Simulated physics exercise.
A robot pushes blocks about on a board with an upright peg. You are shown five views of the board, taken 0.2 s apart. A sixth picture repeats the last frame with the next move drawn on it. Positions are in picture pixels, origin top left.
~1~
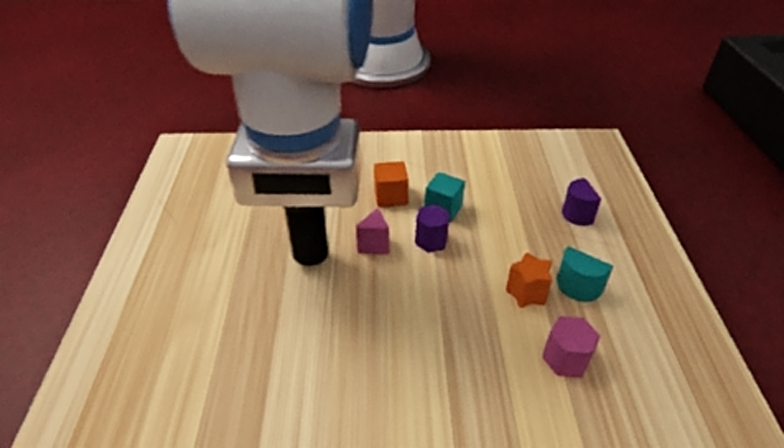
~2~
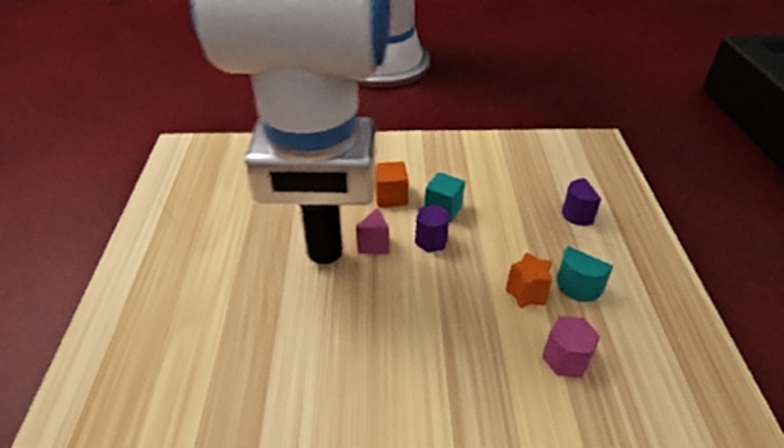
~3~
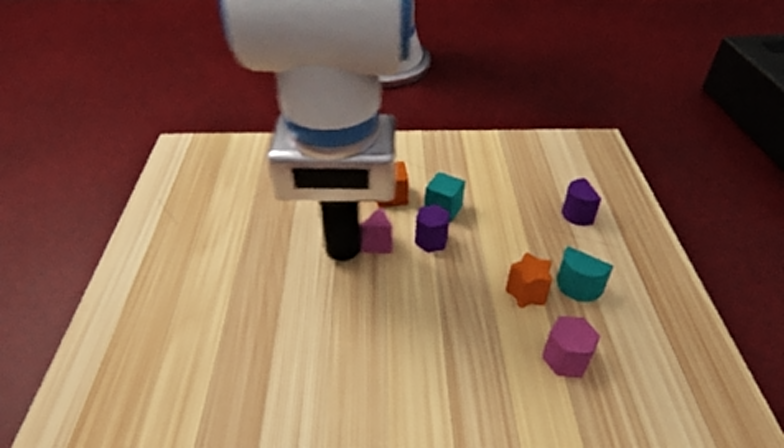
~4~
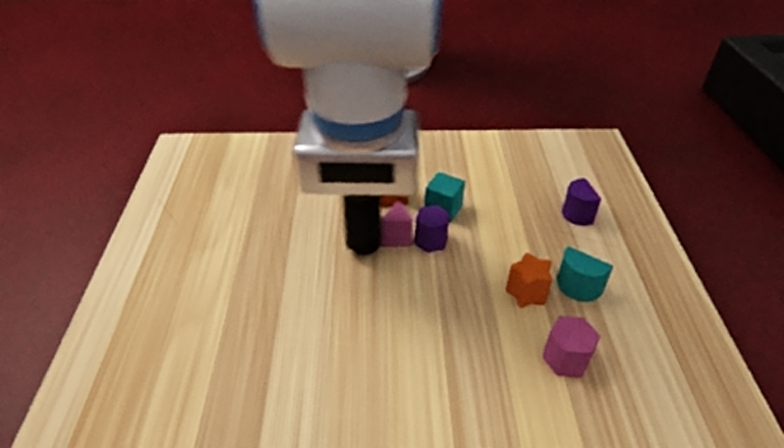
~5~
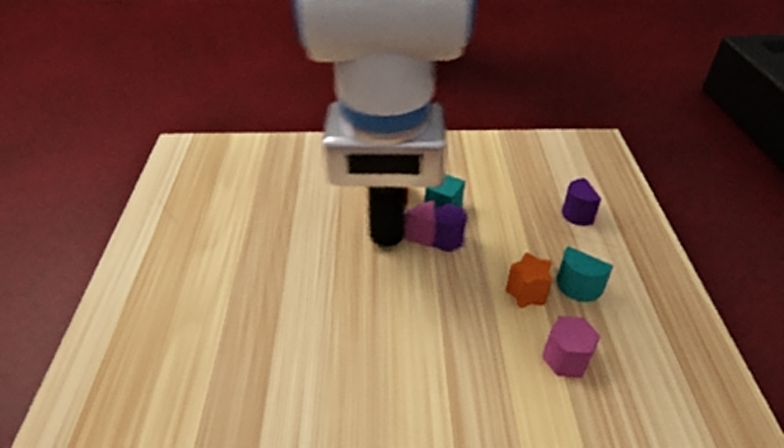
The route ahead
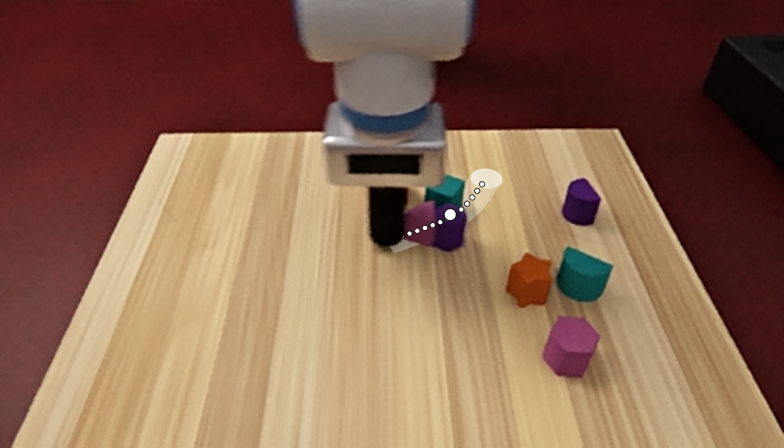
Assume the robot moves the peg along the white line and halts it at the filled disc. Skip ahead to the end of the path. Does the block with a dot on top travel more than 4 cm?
No, I don't think so.
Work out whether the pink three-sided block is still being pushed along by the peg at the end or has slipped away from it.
Shed along the way.
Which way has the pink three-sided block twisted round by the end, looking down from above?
Answer: With the clock.
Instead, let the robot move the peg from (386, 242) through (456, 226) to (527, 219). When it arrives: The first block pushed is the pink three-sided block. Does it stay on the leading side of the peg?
Final position: Ahead.
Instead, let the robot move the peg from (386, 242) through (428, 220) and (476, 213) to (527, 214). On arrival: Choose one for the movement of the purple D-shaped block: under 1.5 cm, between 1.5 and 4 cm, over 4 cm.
The best fit is under 1.5 cm.
The drawn path runs from (386, 242) via (431, 226) and (467, 204), ending at (486, 178); the dot is on the purple hexagon.
What follows on the original path. One third of the way, peg (433, 218); pink three-sided block (467, 203), turned 50° clockwise; turquoise square block (448, 181); purple hexagon (485, 218), turned 45° clockwise.
Two thirds of the way, peg (469, 196); pink three-sided block (487, 197), turned 115° clockwise; turquoise square block (468, 158), turned 40° anticlockwise; purple hexagon (486, 219), turned 50° clockwise.
At the end, peg (488, 171); orange square block not moved; pink three-sided block (487, 197), turned 115° clockwise; turquoise square block (471, 138), turned 70° anticlockwise; purple hexagon (486, 219), turned 50° clockwise.
